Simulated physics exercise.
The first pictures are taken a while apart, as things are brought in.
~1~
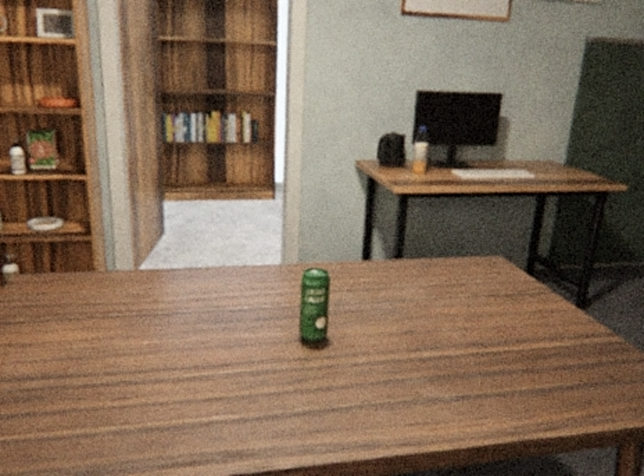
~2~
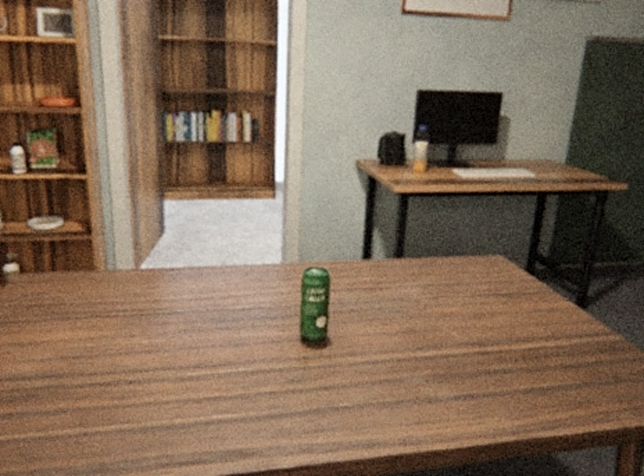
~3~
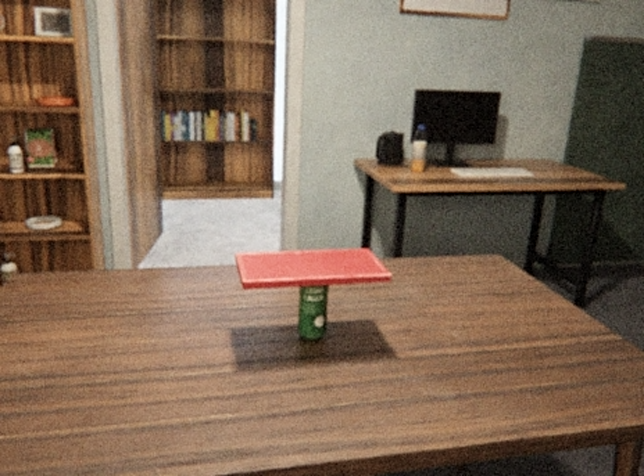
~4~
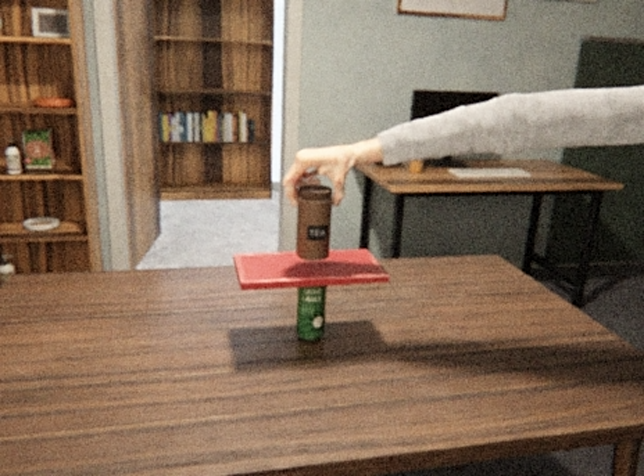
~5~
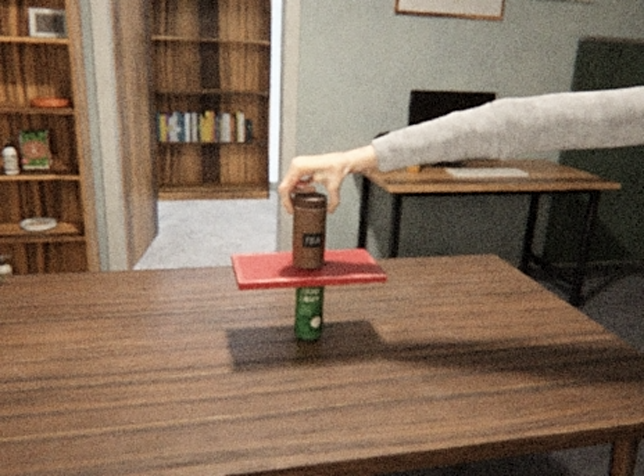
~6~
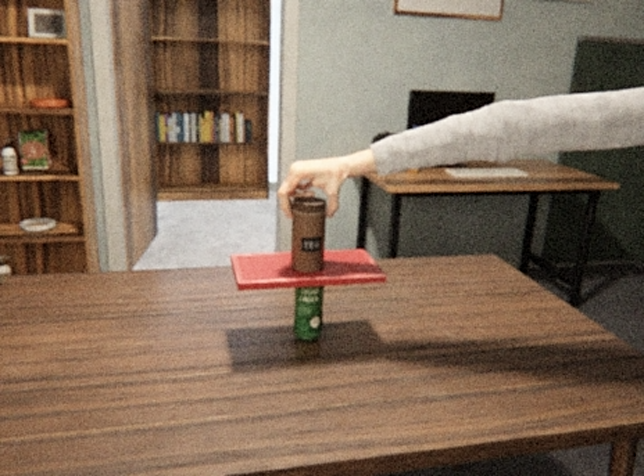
On a wooden table, a red lid appears atop a green can, then a hand lowers a brown jar onto it.
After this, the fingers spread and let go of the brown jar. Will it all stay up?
It stays steady.
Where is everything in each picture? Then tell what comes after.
In the first picture, the last thing is not in view yet.
In the second picture, the last thing is not in view yet.
In the third picture, the last thing is not in view yet; red lid (311, 267).
The fourth picture shows on its way; brown jar (314, 222); red lid (309, 268).
The fifth picture shows on its way; brown jar (309, 230); red lid (307, 268).
The sixth picture shows set down, still held; brown jar (308, 234); red lid (307, 268).
Then, 0.20 s after the last picture, nothing has stirred.
Then, 0.50 s after the last picture, brown jar resting near (308, 234).
At rest, all 3 in place. Seen from the same camera at the end, brown jar near (308, 234). The stack stays up.
